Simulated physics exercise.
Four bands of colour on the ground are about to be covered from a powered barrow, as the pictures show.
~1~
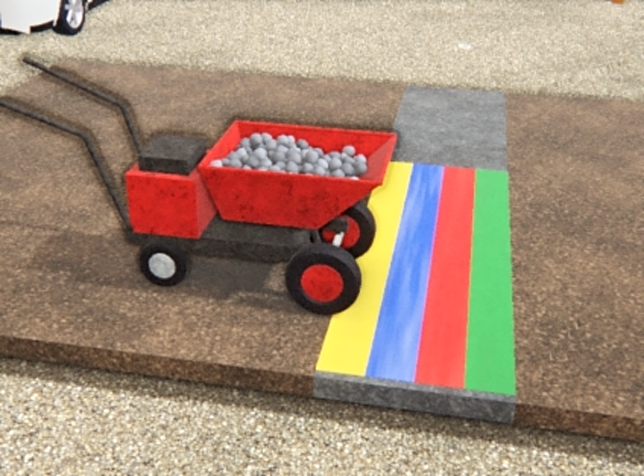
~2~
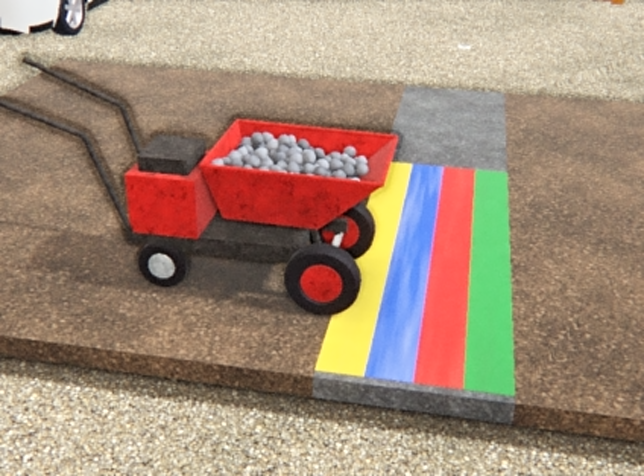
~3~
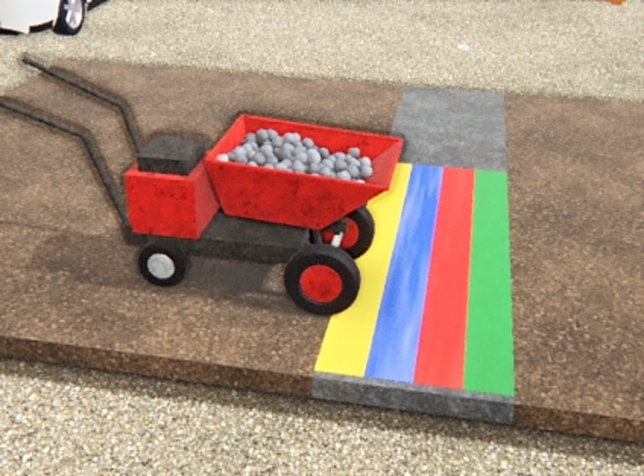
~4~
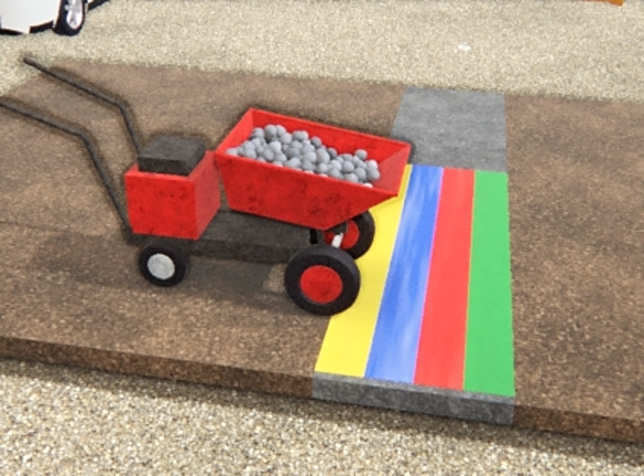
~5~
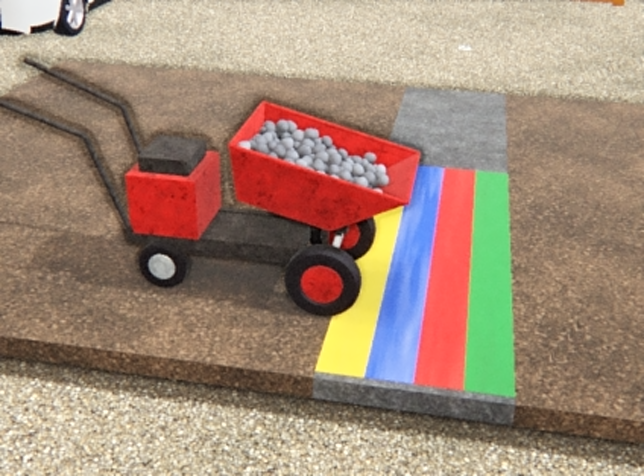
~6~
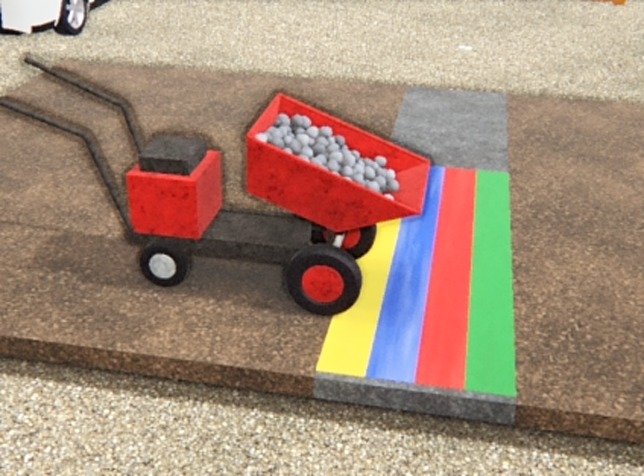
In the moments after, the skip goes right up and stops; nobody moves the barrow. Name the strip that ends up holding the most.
Green.
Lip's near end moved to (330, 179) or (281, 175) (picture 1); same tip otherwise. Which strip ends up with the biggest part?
At the first spot the red one, at the second the blue strip.
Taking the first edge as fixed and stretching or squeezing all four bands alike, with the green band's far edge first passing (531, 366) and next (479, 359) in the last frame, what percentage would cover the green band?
In order, 30 % and 20 %.
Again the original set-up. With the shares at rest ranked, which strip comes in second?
Next in line comes that red strip.
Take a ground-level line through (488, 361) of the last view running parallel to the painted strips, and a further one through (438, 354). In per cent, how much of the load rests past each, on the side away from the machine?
About 40 and 70 per cent.
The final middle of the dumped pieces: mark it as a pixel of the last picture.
Centre at rest, last view: Approx. (500, 297).
Shortly afterwards, skip tipped steeply; the whole lot in the skip.
Next, skip tipped right over; near two thirds in the skip; a little over the red strip; near a quarter over the green strip; only a few off the paint.
Some moments later, skip tipped right over; near a quarter in the skip; a little over the red strip; near a third over the green strip; near a quarter off the paint.
In the end, skip tipped right over; near a quarter in the skip; none at all over the yellow strip; none at all over the blue strip; a little over the red strip; near a third over the green strip; near a quarter off the paint.
